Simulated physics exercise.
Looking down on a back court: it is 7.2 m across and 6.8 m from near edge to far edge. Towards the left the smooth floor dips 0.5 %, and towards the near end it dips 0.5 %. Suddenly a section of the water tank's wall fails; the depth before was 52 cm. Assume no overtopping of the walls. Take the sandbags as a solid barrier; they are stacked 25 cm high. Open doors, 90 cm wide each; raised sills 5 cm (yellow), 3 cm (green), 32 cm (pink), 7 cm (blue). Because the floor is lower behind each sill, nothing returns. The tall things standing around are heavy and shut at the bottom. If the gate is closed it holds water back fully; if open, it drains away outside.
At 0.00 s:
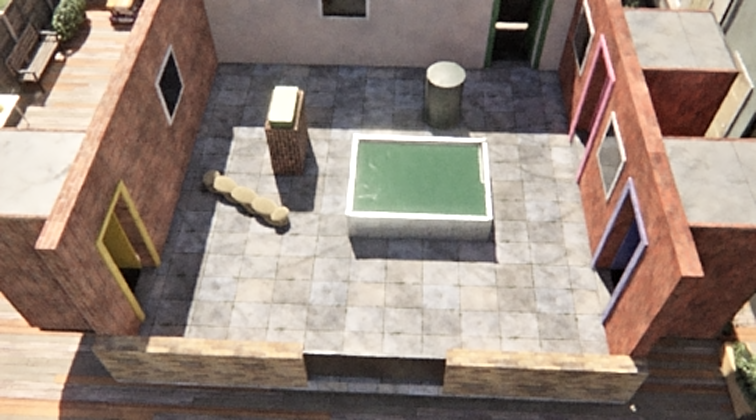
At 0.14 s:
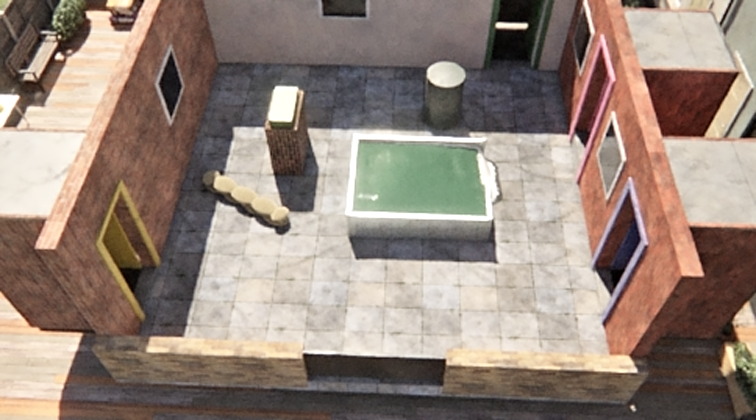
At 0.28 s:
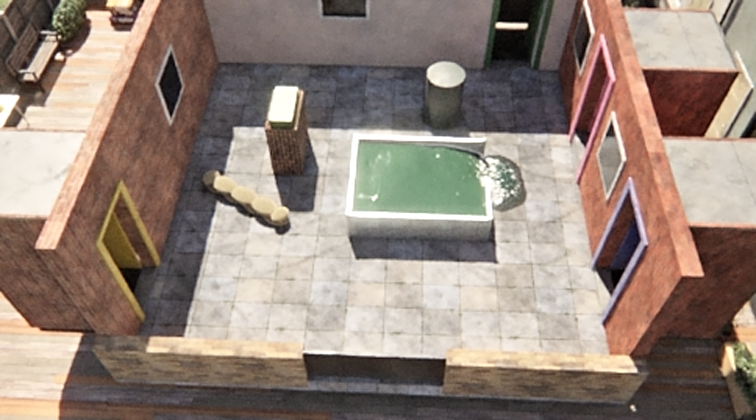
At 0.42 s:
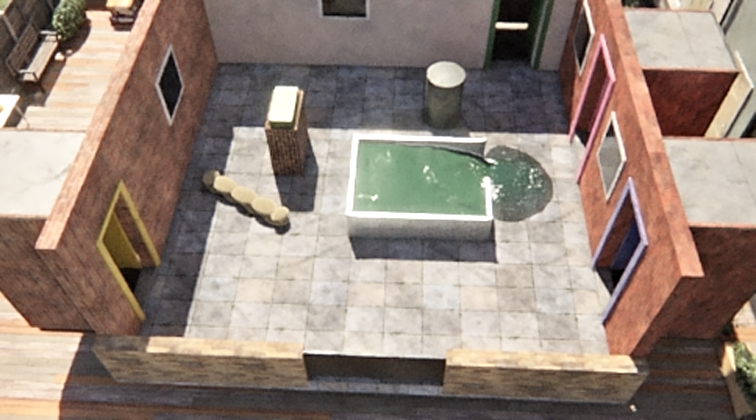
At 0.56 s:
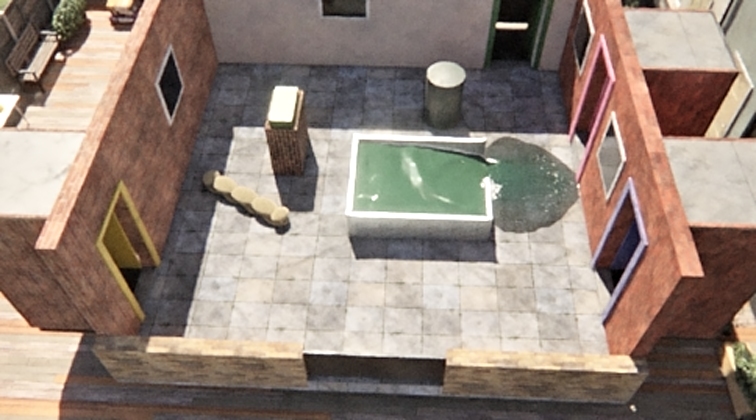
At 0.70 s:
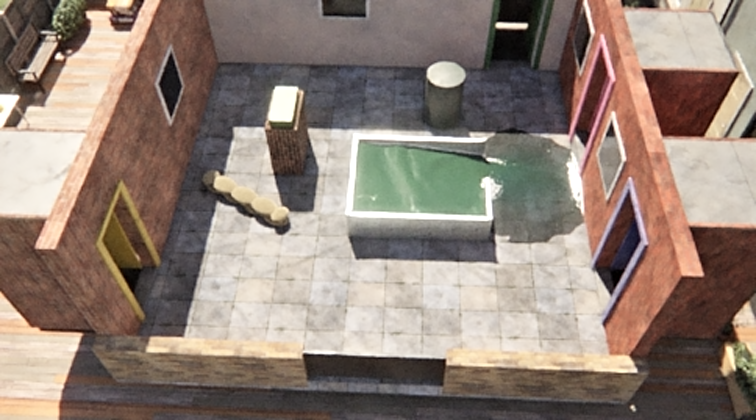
In a paved courtyard with brick side walls, the right side of a tank of green water gave way, and water poured out and spread across the paving to the right-hand wall.
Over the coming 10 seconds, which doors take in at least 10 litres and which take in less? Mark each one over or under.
Yellow door - under; green door - over; pink door - under; blue door - under.
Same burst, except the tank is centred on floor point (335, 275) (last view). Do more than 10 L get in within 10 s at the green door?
Against the limit, the green door gets more than that.
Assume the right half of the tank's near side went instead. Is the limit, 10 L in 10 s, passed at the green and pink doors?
Green beyond, pink short.
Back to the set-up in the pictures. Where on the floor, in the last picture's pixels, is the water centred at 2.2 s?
At roughly (462, 192).
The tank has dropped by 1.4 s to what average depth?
Roughly 40 centimetres.
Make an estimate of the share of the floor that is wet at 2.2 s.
Around 15 per cent.
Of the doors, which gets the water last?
That would be the yellow door, last of all.
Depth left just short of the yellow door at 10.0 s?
The depth there is around 6.5 cm.
After 1.4 s water covers 10 % of the floor and is deepest (29 cm) near (569, 181); yellow door not reached, green door not reached, pink door 25 cm at the sill, 0 L in, blue door not reached.
After 2.2 s water covers 15 % of the floor and is deepest (29 cm) near (570, 188); yellow door not reached, green door 5 cm at the sill, 0 L in, pink door 25 cm at the sill, 0 L in, blue door 6 cm at the sill, 0 L in.
After 3.5 s water covers 25 % of the floor and is deepest (21 cm) near (551, 75); yellow door not reached, green door 14 cm at the sill, 58 L in, pink door 18 cm at the sill, 0 L in, blue door 6 cm at the sill, 0 L in.
After 6.0 s water covers 50 % of the floor and is deepest (14 cm) near (560, 188); yellow door not reached, green door 11 cm at the sill, 157 L in, pink door 13 cm at the sill, 0 L in, blue door 4 cm at the sill, 0 L in.
After 10.0 s water covers 85 % of the floor and is deepest (8 cm) near (132, 358); yellow door 7 cm at the sill, 1 L in, green door 7 cm at the sill, 222 L in, pink door 7 cm at the sill, 0 L in, blue door 3 cm at the sill, 0 L in.
